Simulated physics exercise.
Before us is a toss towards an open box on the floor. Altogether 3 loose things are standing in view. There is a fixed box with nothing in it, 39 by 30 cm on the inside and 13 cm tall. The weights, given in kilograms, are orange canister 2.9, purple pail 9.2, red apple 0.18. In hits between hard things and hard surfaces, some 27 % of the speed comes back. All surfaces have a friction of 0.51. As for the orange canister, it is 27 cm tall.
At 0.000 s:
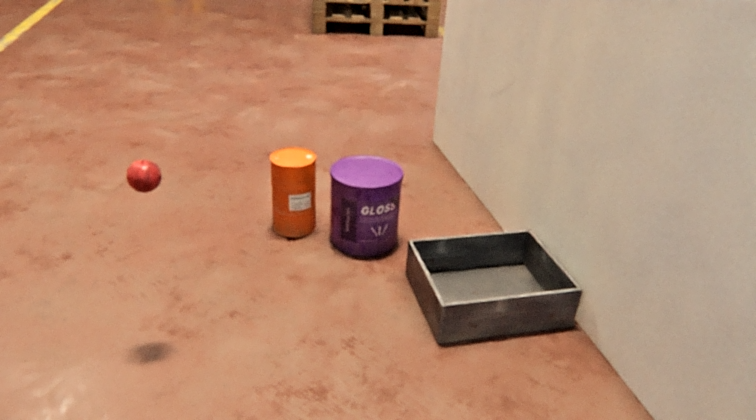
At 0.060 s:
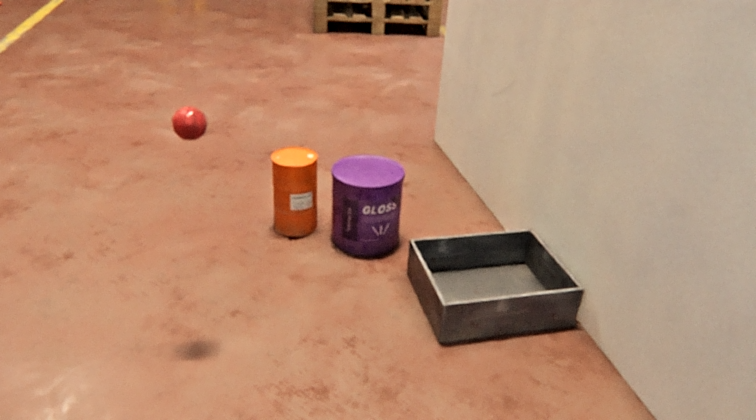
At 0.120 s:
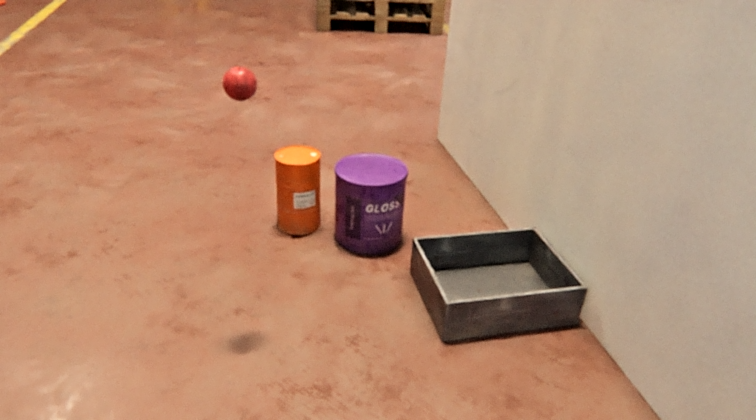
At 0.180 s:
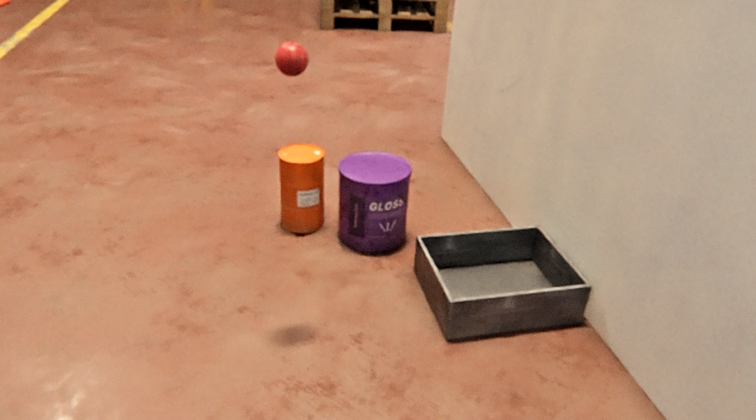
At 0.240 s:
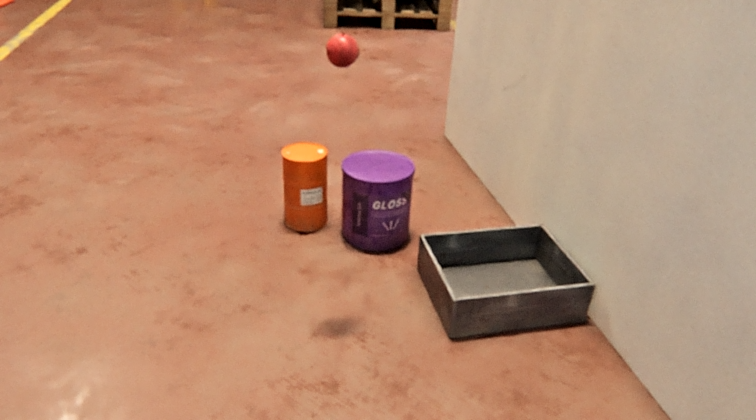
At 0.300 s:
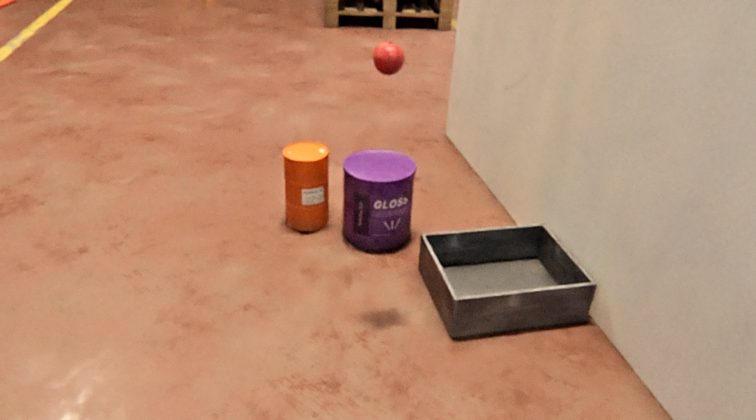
A red apple rose through the air from the left, curving rightward above an orange canister and a purple pail, then began to dip while still airborne, with an open box on the floor nearby.
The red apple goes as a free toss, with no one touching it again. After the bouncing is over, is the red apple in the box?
Yes, the apple settles in the box.
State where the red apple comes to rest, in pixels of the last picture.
Around pixel (443, 265).
After 0.40 s, gap 19 cm; red apple near (455, 103).
After 0.60 s, apple inside the box; red apple near (539, 257).
After 0.80 s, apple inside the box; red apple near (486, 264).
After 1.00 s, apple inside the box; red apple near (456, 266).
In the end (2.1 s), apple inside the box; the bystanders under 10 cm from the start. At the end, from the last picture's camera, red apple near (443, 265).
